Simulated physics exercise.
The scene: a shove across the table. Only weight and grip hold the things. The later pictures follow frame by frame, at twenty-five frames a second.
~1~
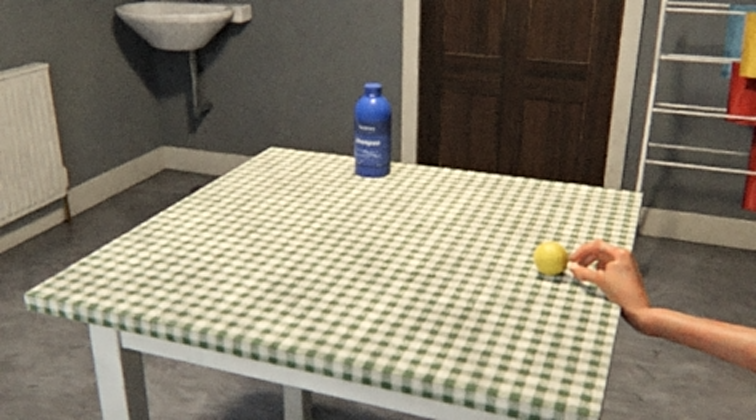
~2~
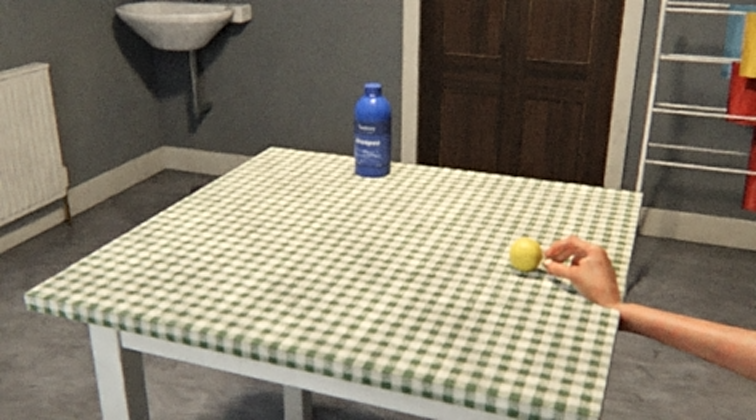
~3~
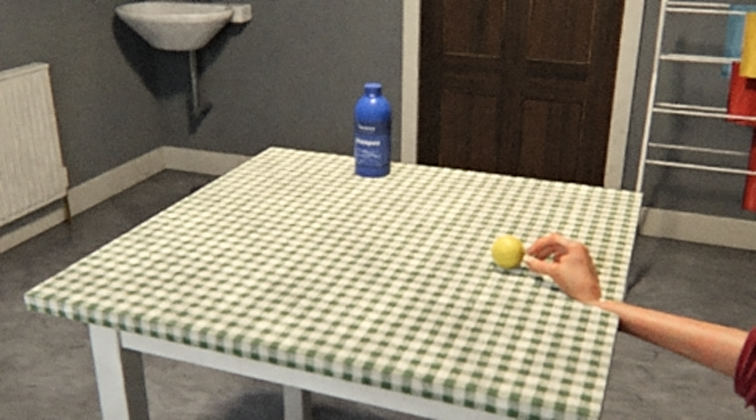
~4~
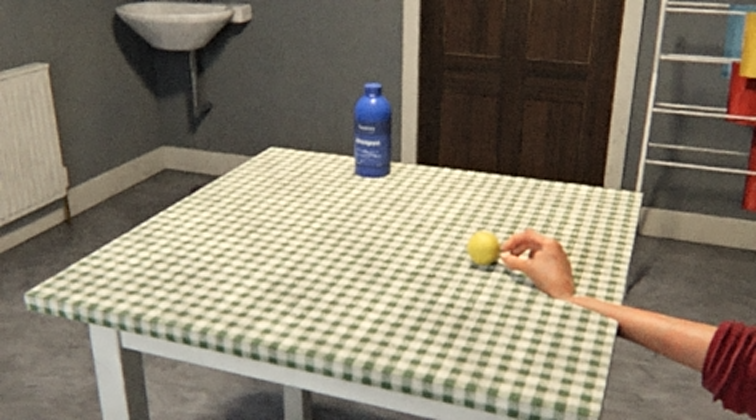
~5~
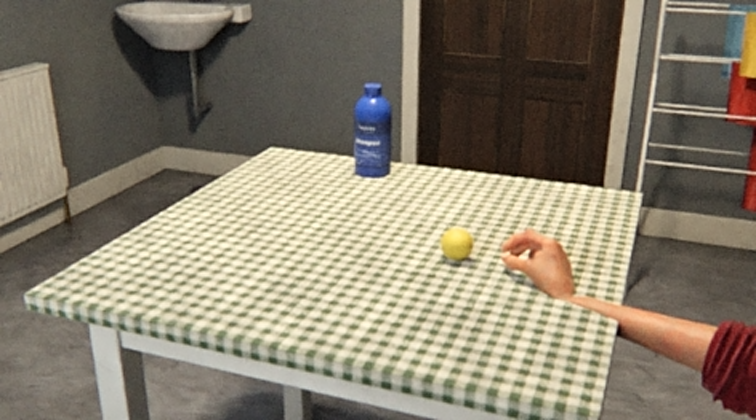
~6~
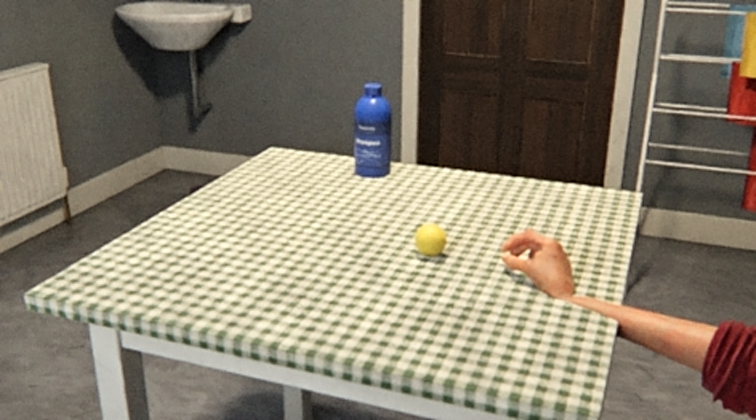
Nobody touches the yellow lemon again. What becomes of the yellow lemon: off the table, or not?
The yellow lemon goes over the edge.
Then, 0.20 s after the last picture, yellow lemon rolled well along near (314, 223).
Then, 0.60 s after the last picture, yellow lemon now off the table.
Then, 0.90 s after the last picture, things are still on the move.
By the end, off the table, yellow lemon.
